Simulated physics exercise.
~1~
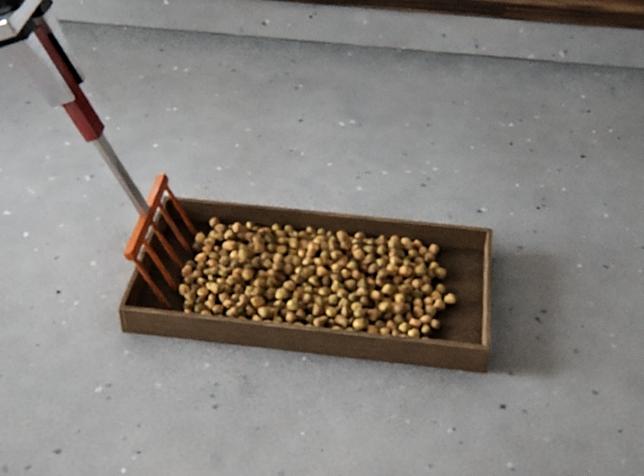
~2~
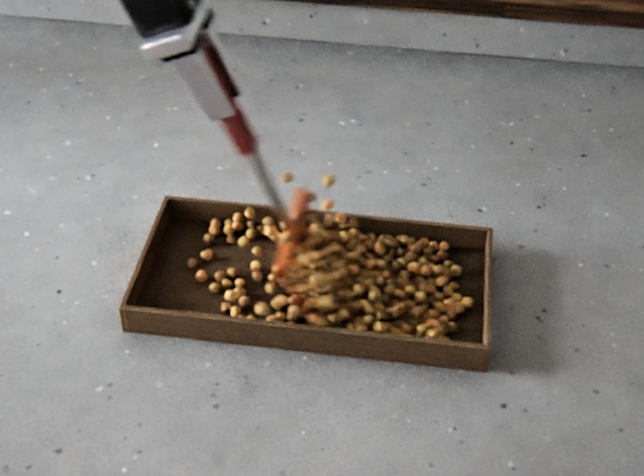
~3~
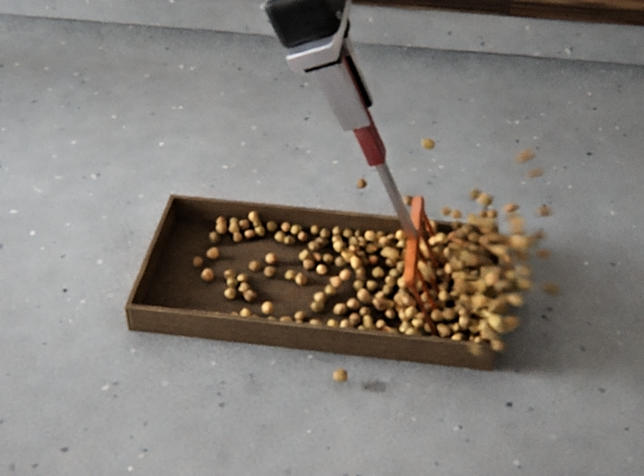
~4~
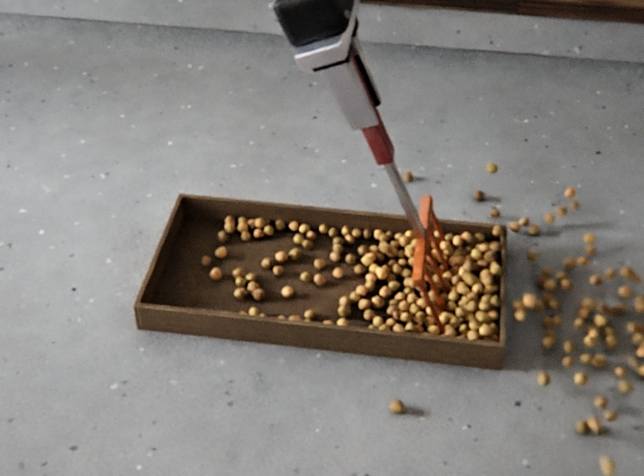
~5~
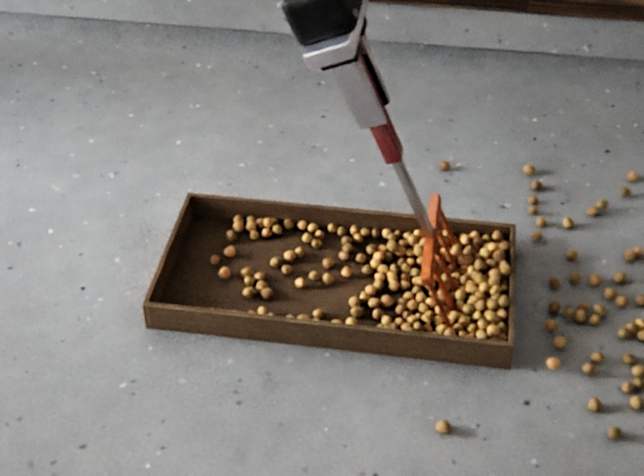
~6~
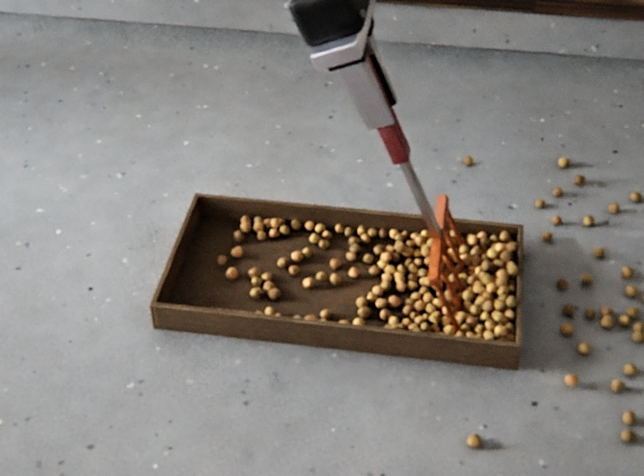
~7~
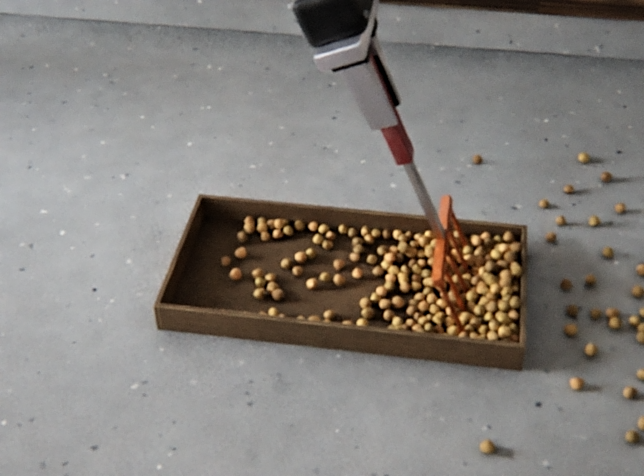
The clip shows a robotic arm sweeping an orange comb rightward through chickpeas in a shallow brown tray, flinging many over the right end. The comb stops near that end, with chickpeas heaped around it, a few left behind, and many scattered across the gray tabletop.
